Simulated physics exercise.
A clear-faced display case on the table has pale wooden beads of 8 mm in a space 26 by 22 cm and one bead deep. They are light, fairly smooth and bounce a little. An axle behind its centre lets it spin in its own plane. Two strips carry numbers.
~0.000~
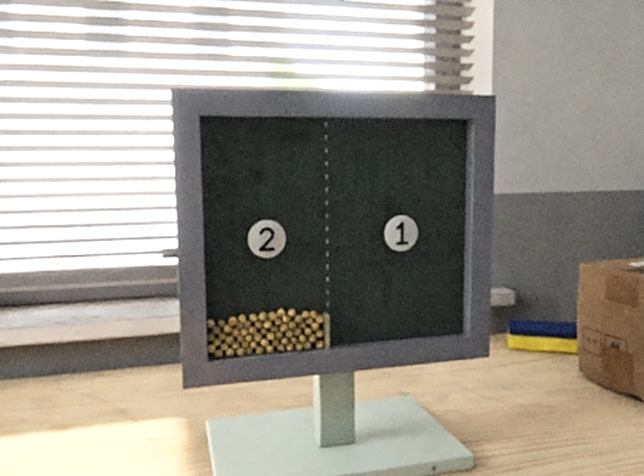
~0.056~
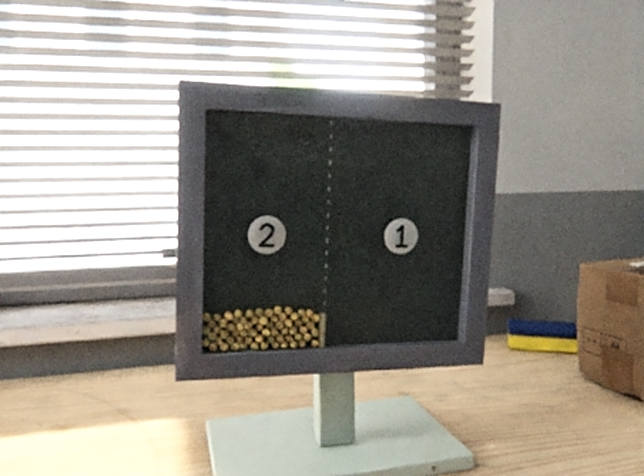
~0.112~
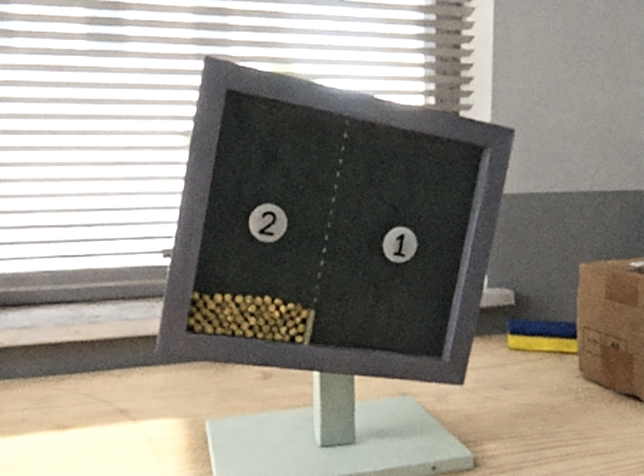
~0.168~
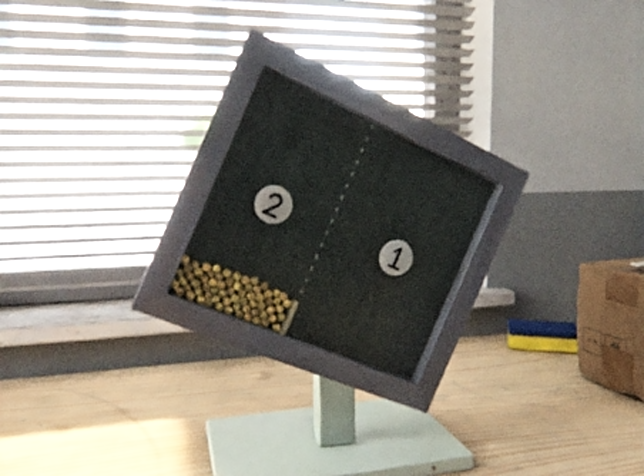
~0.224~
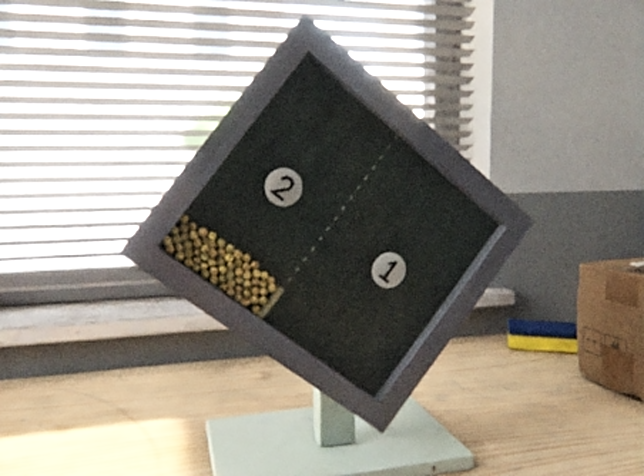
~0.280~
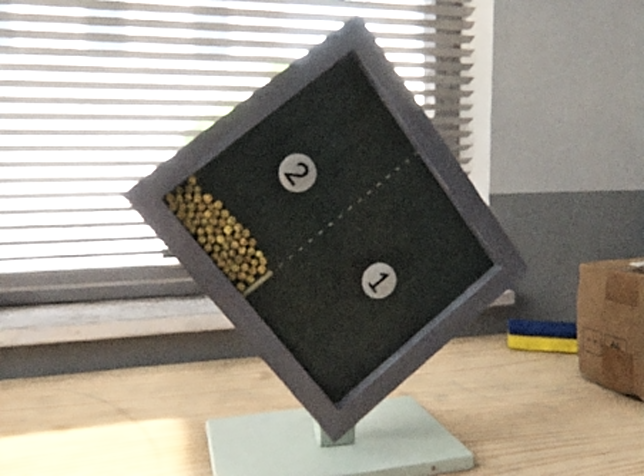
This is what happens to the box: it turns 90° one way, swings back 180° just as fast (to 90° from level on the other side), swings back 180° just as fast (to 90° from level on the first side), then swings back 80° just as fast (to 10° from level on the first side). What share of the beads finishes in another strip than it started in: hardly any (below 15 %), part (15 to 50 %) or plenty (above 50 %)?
Plenty.
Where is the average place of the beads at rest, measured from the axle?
About 7 cm right and 9 cm below.
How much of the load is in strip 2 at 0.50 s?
Some 75 per cent.
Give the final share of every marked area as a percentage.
Strip 1: 80; strip 2: 20.
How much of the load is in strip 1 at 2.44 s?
About 80 per cent.
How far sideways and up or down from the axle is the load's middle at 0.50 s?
About 7 cm left and 4 cm above.
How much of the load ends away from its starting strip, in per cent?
Roughly 80 per cent.
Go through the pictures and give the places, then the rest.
Level; about 70 beads; beads centred (266, 333); top one (281, 313); no. 1 (401, 233), no. 2 (267, 239), in the first frame.
Turned 3° clockwise; beads centred (262, 330); top one (277, 310), in the second frame.
Turned 11° clockwise; beads centred (249, 317); top one (195, 296); wall ends (311, 312), in the third frame.
Turned 25° clockwise; beads centred (233, 294); top one (185, 260), in the fourth frame.
Turned 39° clockwise; beads centred (222, 265); top one (184, 219), in the fifth frame.
Turned 53° clockwise; beads centred (219, 234); top one (192, 180); no. 1 (379, 281), no. 2 (298, 173), in the sixth frame.
By 0.50 s, it stands 90° clockwise; the beads' middle is 7 cm left of and 4 cm above the centre; no. 1, 25 %, no. 2, 75 %; 25 % have changed strip.
By 2.44 s, it stands 49° clockwise; the beads' middle is 1 cm right of and 11 cm below the centre; no. 1, 80 %, no. 2, 20 %; 80 % have changed strip.
By 2.67 s, it stands 10° clockwise; the beads' middle is 7 cm right of and 9 cm below the centre; no. 1, 80 %, no. 2, 20 %; 80 % have changed strip.
All still by 3.5 s, it stands 10° clockwise; no. 1, 80 %, no. 2, 20 %; 80 % have changed strip.
